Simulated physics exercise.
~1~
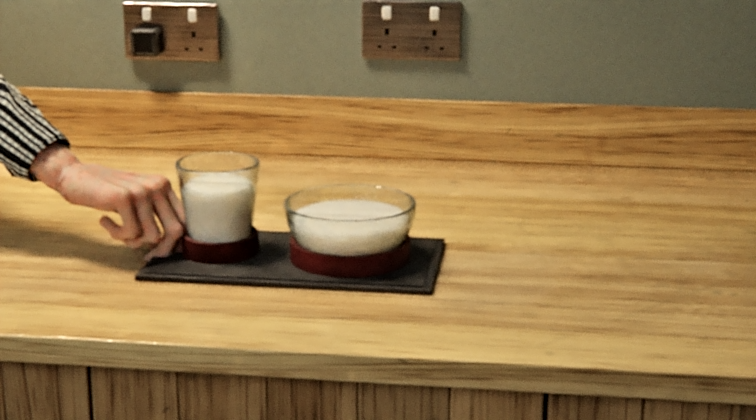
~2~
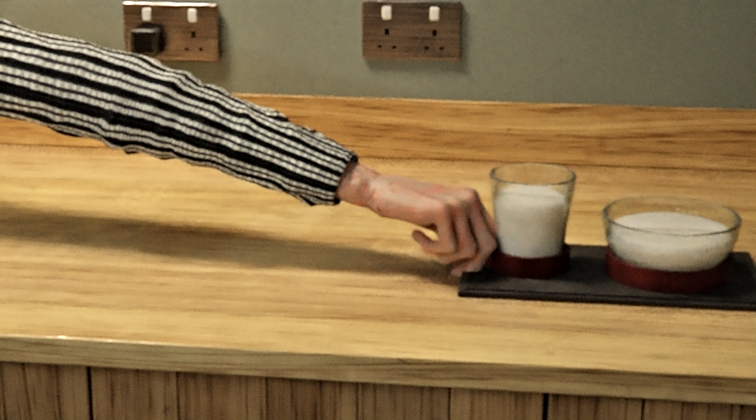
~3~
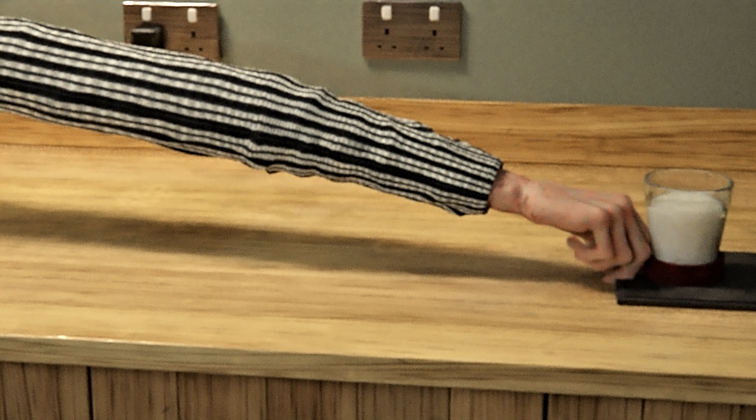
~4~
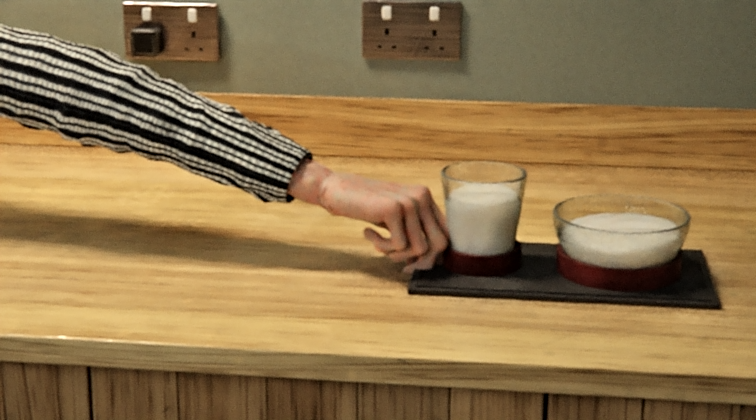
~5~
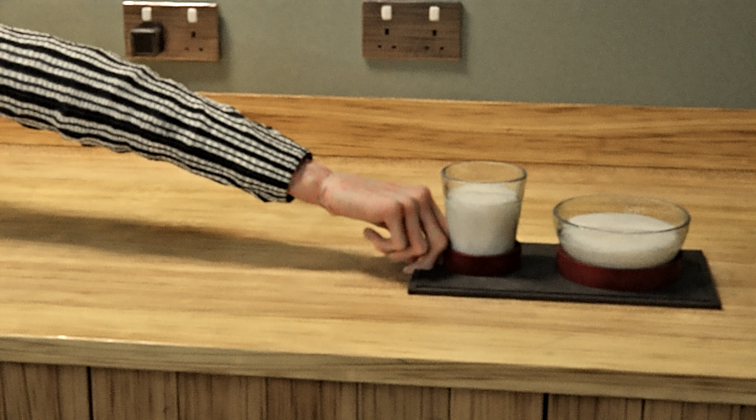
In the video, a hand in a striped sleeve slides a dark tray holding a glass tumbler and a glass bowl of white liquid rightward along a wooden counter until the bowl leaves view, then draws it back left a little, where it stays still.
